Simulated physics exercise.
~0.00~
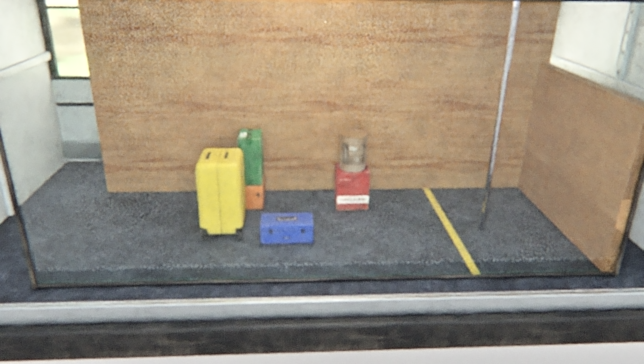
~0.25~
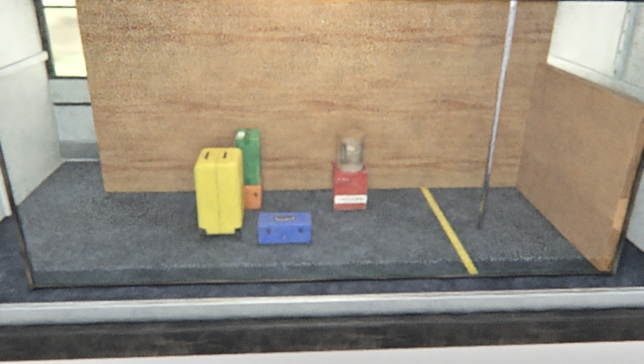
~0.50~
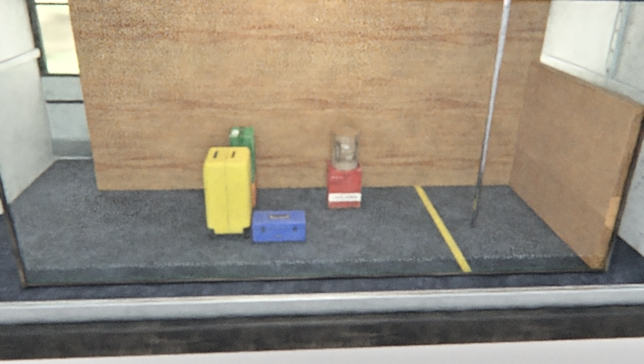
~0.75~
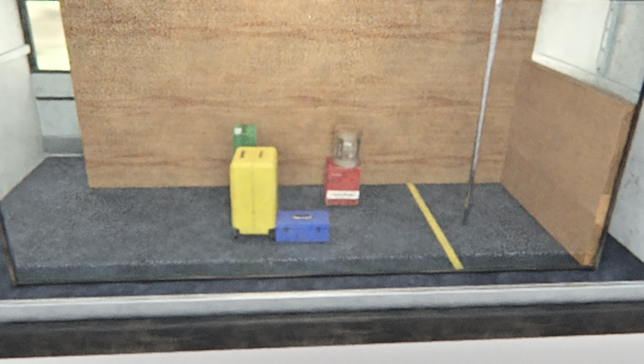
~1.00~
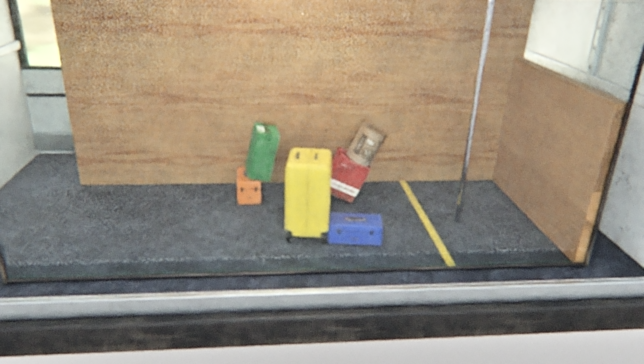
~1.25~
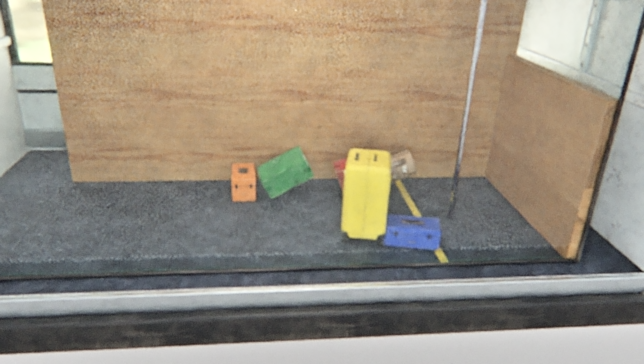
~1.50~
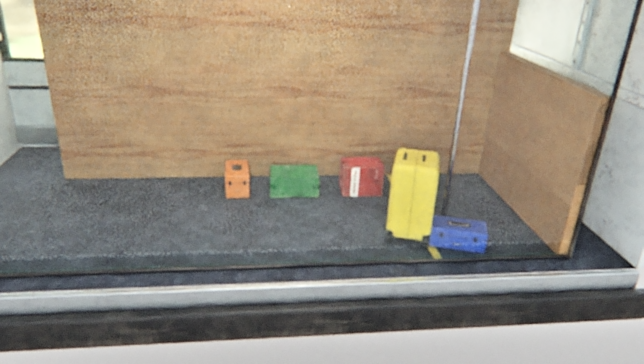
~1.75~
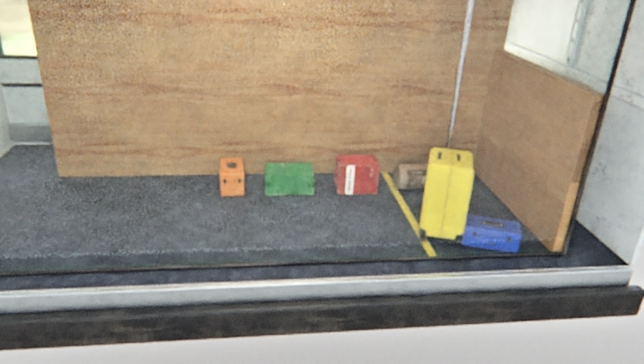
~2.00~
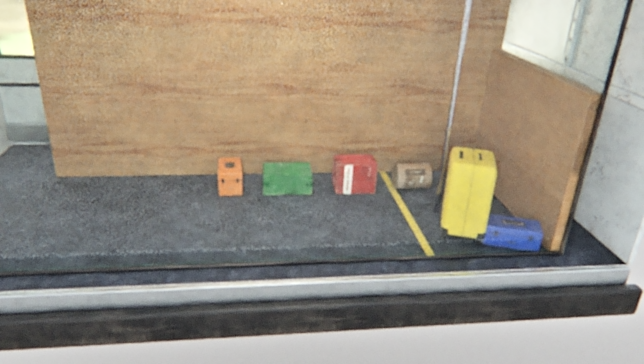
The clip opens on a gray-floored bay with a wooden back wall, where a yellow wheeled case, a blue toolbox, a green pack above an orange toolbox, and a brown bucket on a red pack stand left of a yellow line. The yellow case starts sliding right, pushing close behind the blue toolbox. Next the green pack, the red pack and the bucket lean right and topple onto their sides. The case and blue toolbox keep gliding across the line. Finally they sit near the right wall, the bucket lies just past the line, and the orange, green and red items rest short of it.
